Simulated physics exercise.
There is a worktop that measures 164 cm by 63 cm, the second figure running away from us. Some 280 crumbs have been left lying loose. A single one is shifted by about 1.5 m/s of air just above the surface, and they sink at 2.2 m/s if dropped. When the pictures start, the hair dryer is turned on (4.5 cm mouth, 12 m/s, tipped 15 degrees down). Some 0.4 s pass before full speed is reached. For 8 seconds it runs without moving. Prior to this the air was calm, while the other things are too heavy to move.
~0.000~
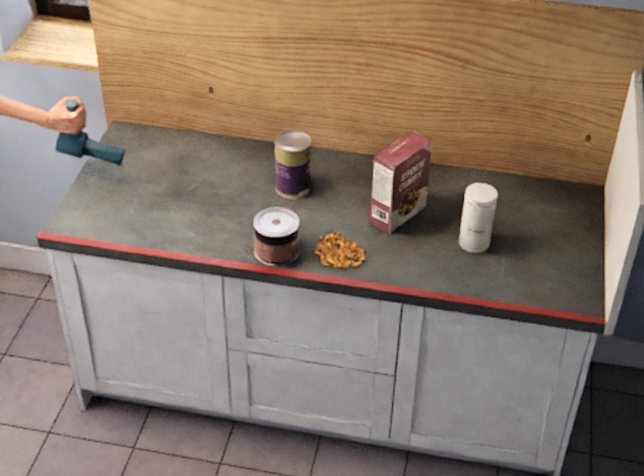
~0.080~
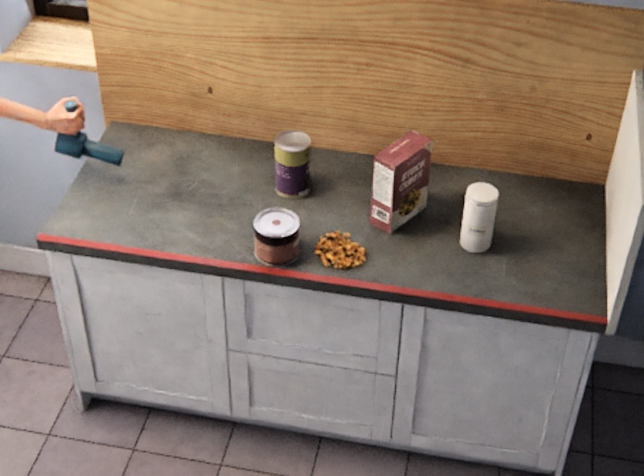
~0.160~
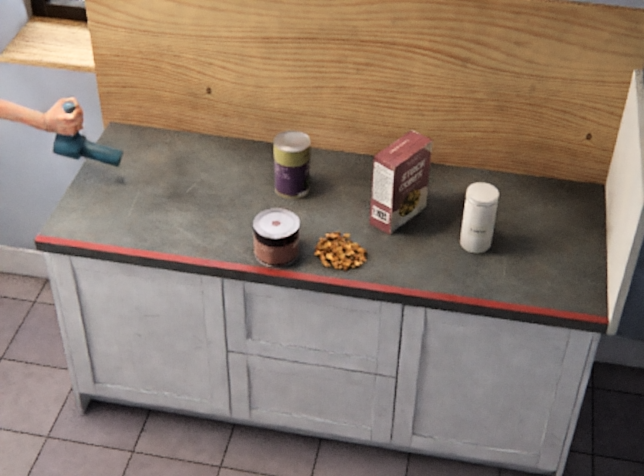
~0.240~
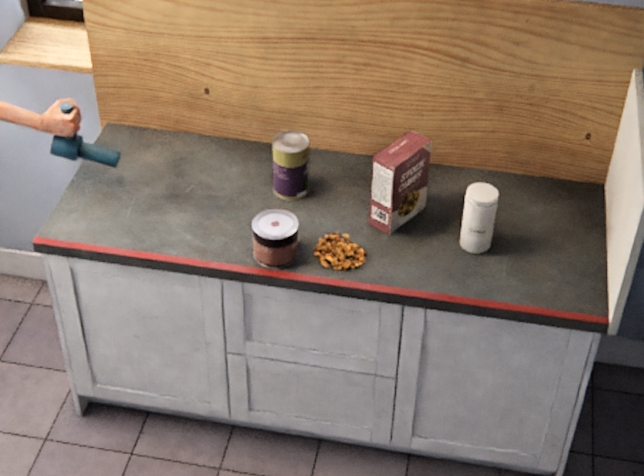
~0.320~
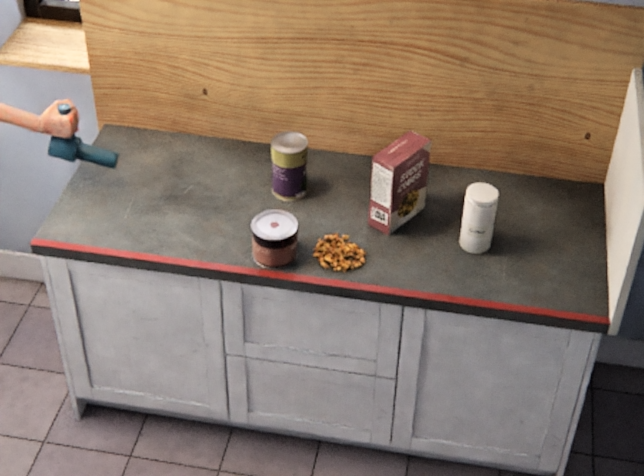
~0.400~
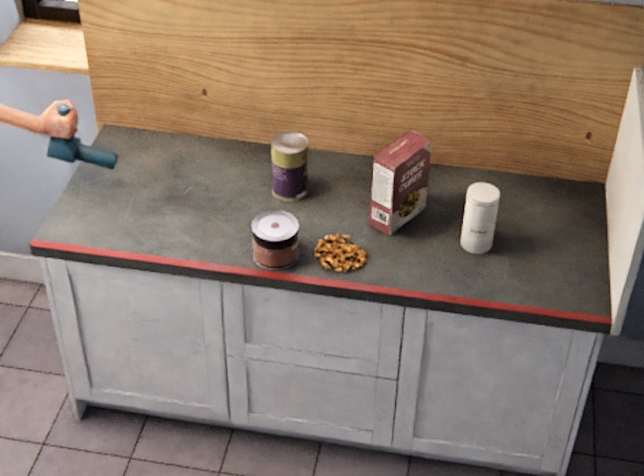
A dark grey worktop with a red front edge sits on pale grey cabinets against a wood-grain panel, seen from above and in front over a tiled floor. A purple tin with a green band, a dark red carton and a white container stand around a clear-lidded jar and a golden-brown heap of crumbs. At left, a hand holds a teal hair dryer pointed right and slightly down, and nothing visibly stirs, though the view drifts very slightly.
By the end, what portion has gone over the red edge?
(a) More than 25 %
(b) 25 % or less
a.
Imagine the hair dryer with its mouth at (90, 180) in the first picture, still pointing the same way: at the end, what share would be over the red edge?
About 50 %.
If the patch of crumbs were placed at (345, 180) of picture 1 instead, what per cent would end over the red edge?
0 %.
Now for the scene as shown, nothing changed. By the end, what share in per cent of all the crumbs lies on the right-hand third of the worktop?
Near 5 %.
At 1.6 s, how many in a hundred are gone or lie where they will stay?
About 40 %.
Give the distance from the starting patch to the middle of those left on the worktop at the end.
Distance: Approx. 5 cm.
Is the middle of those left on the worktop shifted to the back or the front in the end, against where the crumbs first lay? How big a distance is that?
It has moved to the near edge by around 5 cm.
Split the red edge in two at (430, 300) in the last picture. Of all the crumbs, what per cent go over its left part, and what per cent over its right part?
About 0 per cent left, about 60 per cent right.
After 1.6 s, 37 % are over the red edge; the middle of those still in play is near (349, 266); 35 % have settled or left.
After 2.6 s, 50 % are over the red edge; the middle of those still in play is near (344, 266); 55 % have settled or left.
After 4.4 s, 57 % are over the red edge; the middle of those still in play is near (342, 263); 68 % have settled or left.
After 8.0 s, at the end, 62 % are over the red edge; the middle of those still in play is near (342, 263).
